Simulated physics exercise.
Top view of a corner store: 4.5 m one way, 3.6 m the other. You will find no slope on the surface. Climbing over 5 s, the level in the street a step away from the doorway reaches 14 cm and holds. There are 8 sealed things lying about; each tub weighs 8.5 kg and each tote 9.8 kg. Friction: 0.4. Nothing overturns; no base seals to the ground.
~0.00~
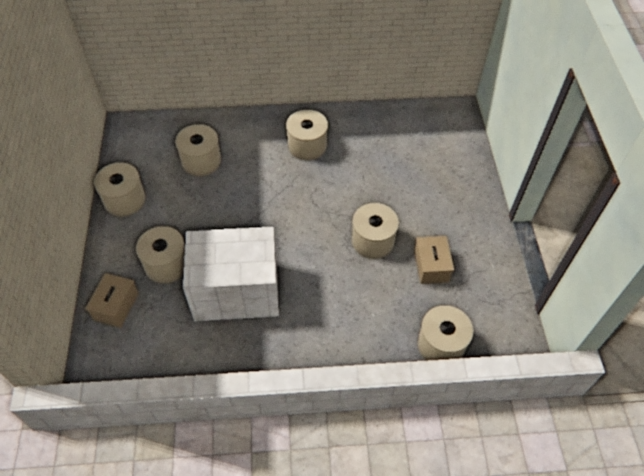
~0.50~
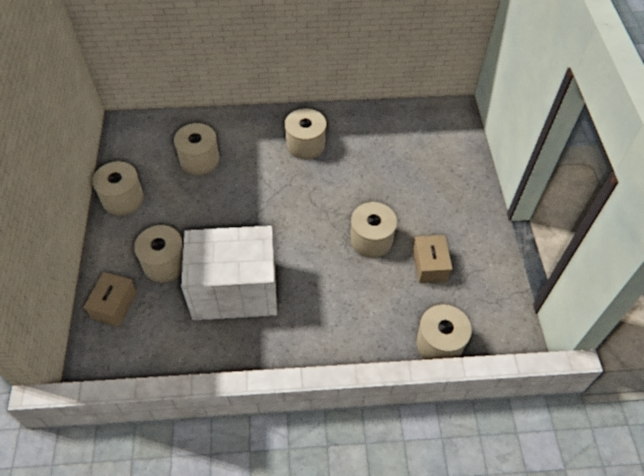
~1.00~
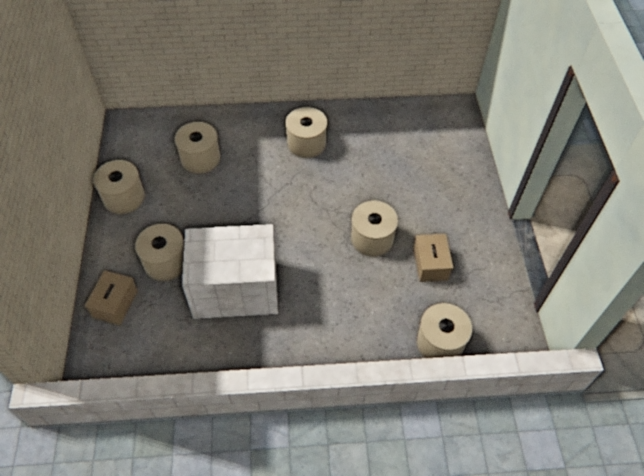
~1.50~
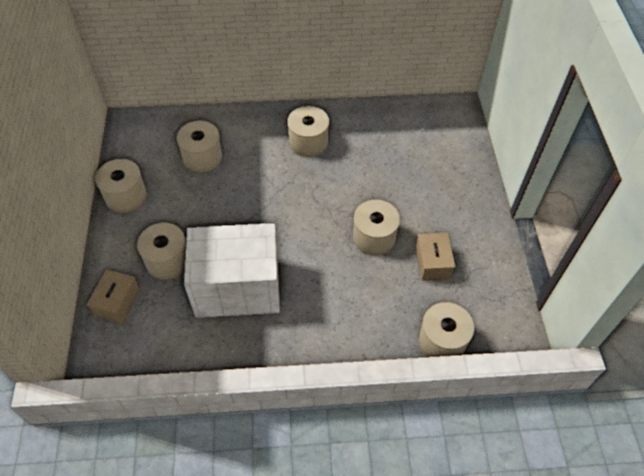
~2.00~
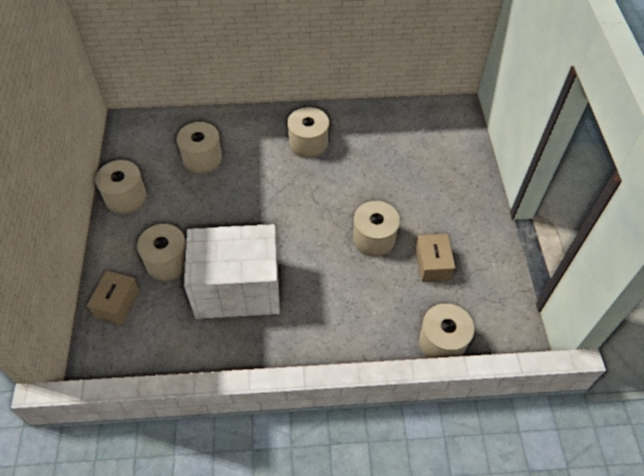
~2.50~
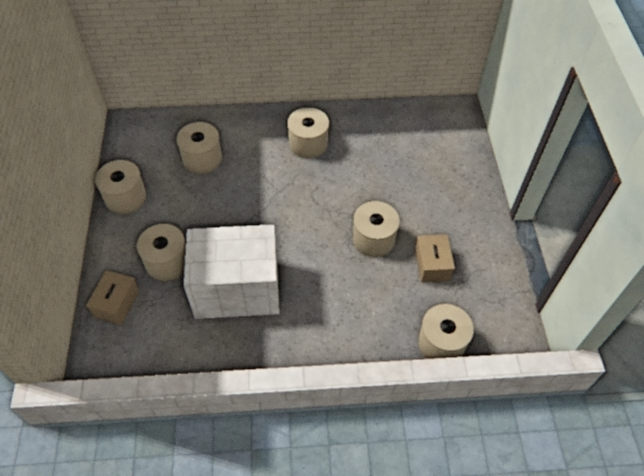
A corner store space with a grey floor, tan brick walls and a pale green wall with a doorway at right is seen from high above. Six beige tubs with dark round tops stand scattered around a white tiled block, with a brown box at lower left and another right of centre. The objects stay still while the view shifts very slightly and the paving outside changes from pinkish to blue-grey.
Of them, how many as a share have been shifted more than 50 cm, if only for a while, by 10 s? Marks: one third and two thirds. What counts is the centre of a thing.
A fair number move that far, a third to two thirds.
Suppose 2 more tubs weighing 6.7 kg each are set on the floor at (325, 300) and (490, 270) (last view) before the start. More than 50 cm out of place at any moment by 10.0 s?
In turn: Within the mark, beyond the mark.
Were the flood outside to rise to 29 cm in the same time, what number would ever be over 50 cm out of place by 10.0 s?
I count 7 of them in that case.
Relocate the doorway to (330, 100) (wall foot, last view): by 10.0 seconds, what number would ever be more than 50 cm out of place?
The answer would then be 2.
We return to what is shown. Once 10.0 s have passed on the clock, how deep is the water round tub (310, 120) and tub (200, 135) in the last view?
4 and 2 cm.
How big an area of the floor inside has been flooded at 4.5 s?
At that time the wet patch spans about 2.0 m2.
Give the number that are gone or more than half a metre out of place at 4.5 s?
I make it 0 by then.
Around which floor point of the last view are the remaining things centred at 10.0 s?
Around (232, 235).
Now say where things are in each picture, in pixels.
The first frame shows a tub at (448, 328), on the bottom; a tub at (307, 125) rests on the ground; 0.0 m2 under water; 0 of 8 have shifted.
The second frame shows a tub at (446, 327) rests on the ground; a tub at (306, 124), on the bottom; 0.0 m2 under water; 0 of 8 have shifted.
The third frame shows a tub at (447, 326) rests on the ground; a tub at (306, 122) rests on the ground; water covers 0.0 m2; 0 of 8 have shifted.
The fourth frame shows a tub at (449, 325), on the bottom; a tub at (308, 121), on the bottom; 0.0 m2 under water; 0 of 8 have shifted.
The fifth frame shows a tub at (449, 326), on the bottom; a tub at (308, 122), on the bottom; water covers 0.0 m2; 0 of 8 have shifted.
The sixth frame shows a tub at (448, 327), on the bottom; a tub at (308, 122) rests on the ground; water covers 0.0 m2; 0 of 8 have shifted.
After 3.5 s 0 of 8 are over 50 cm from their spots; 0 afloat.
After 4.5 s 0 of 8 are over 50 cm from their spots; 0 afloat.
After 7.0 s 0 of 8 are over 50 cm from their spots; 0 afloat.
After 10.0 s 3 of 8 are over 50 cm from their spots, and 3 have been at some point; 0 afloat.
